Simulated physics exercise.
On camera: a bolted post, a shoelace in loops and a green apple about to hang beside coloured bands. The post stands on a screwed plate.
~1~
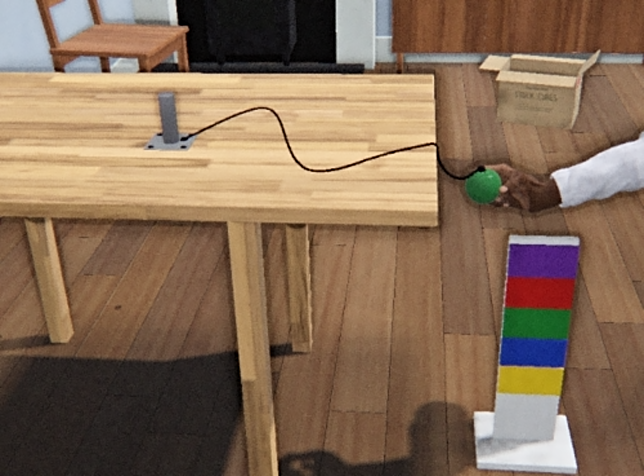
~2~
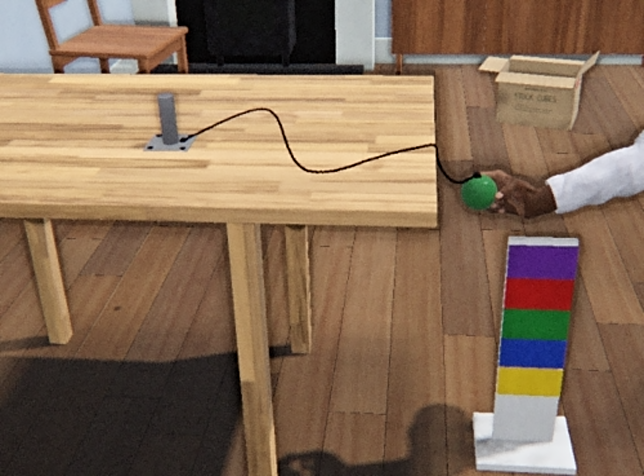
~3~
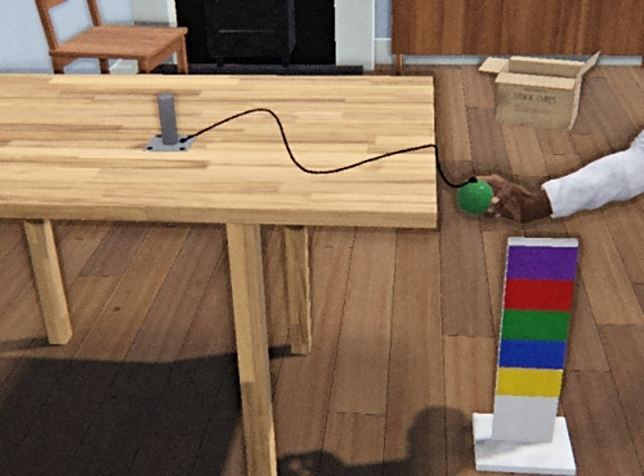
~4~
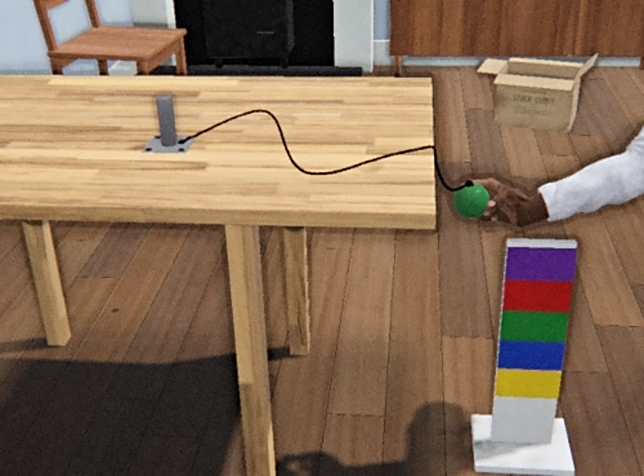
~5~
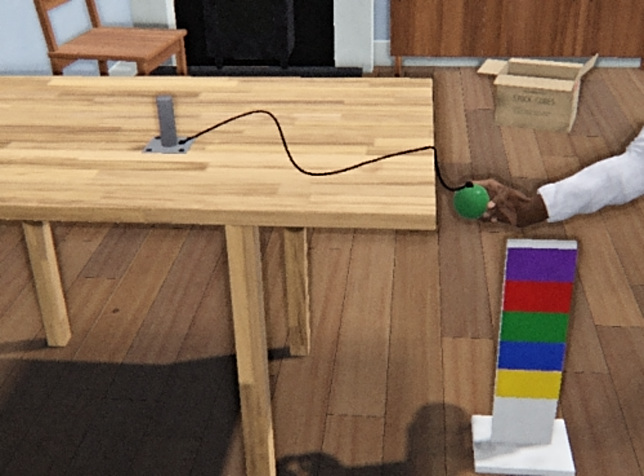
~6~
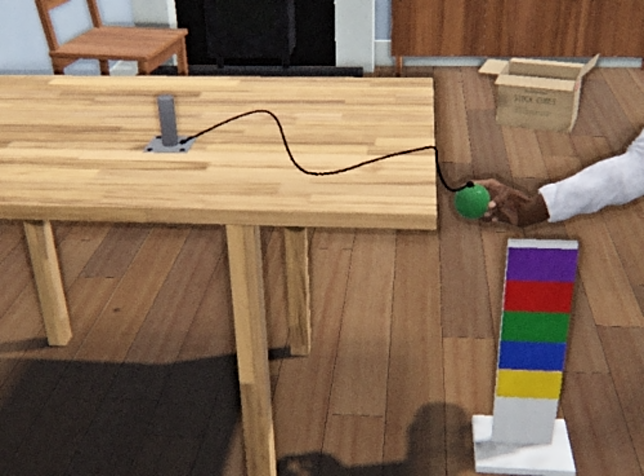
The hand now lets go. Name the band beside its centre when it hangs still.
Its centre hangs level with the yellow band.
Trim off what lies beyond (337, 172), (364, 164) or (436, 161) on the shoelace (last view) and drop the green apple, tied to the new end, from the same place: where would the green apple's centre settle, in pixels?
Try by try, around (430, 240), (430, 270) and (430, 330).
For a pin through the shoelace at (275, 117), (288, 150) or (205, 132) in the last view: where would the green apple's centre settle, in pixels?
The places are (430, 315), (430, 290) and (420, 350).
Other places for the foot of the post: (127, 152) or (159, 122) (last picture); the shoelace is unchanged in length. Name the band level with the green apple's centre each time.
One after the other, blue; blue.
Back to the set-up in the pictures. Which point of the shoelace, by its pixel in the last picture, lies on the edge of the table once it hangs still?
That spot is around (290, 154).
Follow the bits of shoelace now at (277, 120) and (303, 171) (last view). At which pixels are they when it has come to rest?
Near (336, 138) and (433, 178).
Early on, apple near (397, 346); level with yellow.
Midway, apple near (435, 366); level with yellow.
Finally, apple near (420, 364); level with yellow. Its middle rests at the yellow band.
